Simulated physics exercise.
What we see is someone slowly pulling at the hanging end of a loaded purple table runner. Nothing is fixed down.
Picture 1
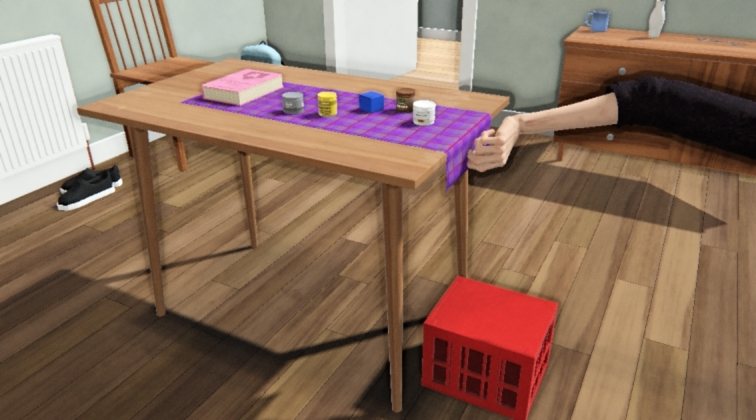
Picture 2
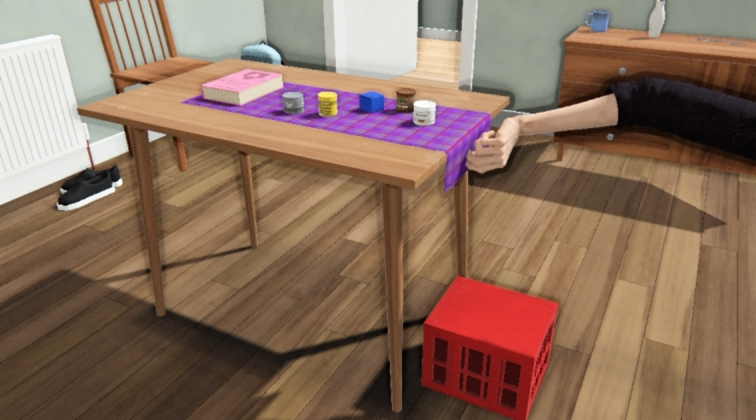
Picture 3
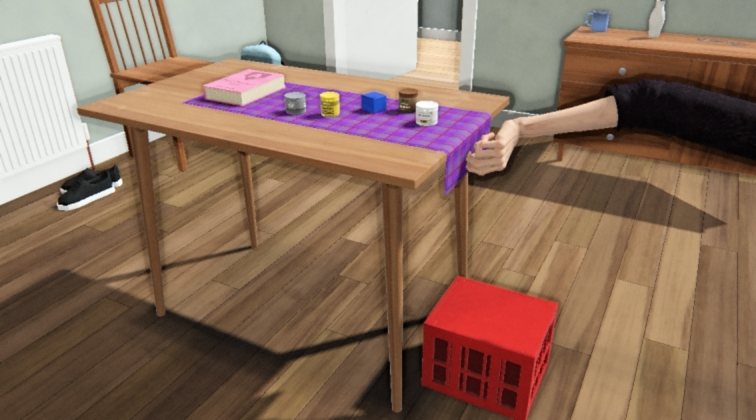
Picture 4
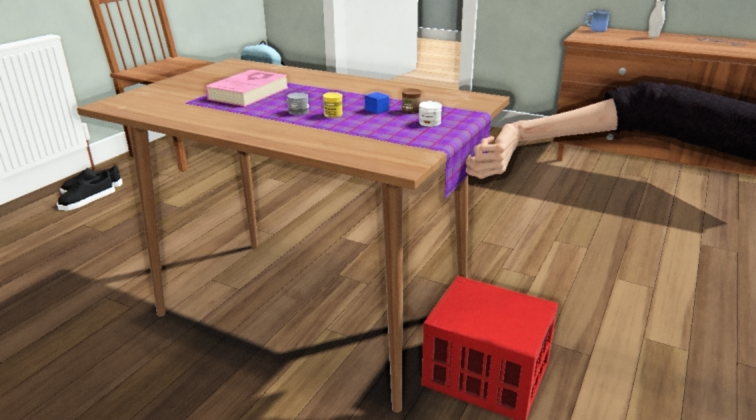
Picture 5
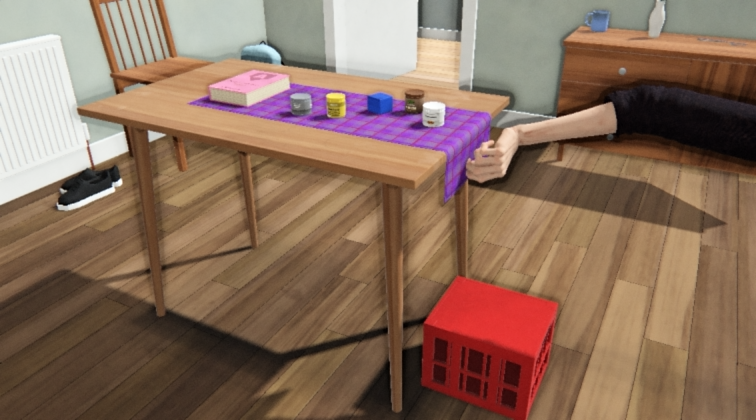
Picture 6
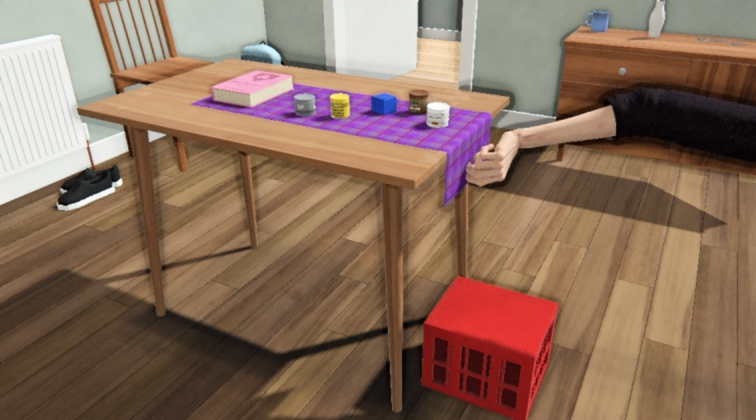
A purple checked runner slides slowly to the right across a wooden table as a hand pulls its hanging end, carrying a pink book, small grey, yellow, brown and white pots and a blue cube along, above a red crate.
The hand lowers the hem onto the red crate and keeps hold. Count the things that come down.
The answer is four.
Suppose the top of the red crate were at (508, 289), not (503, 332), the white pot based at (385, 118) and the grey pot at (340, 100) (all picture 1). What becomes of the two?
The white pot drops off, the grey pot stays on.
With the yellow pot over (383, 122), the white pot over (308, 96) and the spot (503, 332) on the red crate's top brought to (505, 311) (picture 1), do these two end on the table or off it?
The yellow pot falls; the white pot stays on.
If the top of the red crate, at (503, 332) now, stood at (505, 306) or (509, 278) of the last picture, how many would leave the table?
Then 3 and 2.
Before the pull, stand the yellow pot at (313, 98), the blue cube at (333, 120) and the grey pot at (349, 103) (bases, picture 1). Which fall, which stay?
The yellow pot remains up, the blue cube comes down, the grey pot drops off.
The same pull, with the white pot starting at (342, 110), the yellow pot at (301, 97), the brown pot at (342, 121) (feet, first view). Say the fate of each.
The white pot goes over; the yellow pot keeps its place on top; the brown pot tumbles off.
Early on, hem near (465, 248); white pot and brown pot gone.
Midway, hem near (464, 288); white pot, brown pot and blue cube gone.
Finally, hem on the crate; white pot, brown pot, blue cube and yellow pot gone. Over the edge go four.
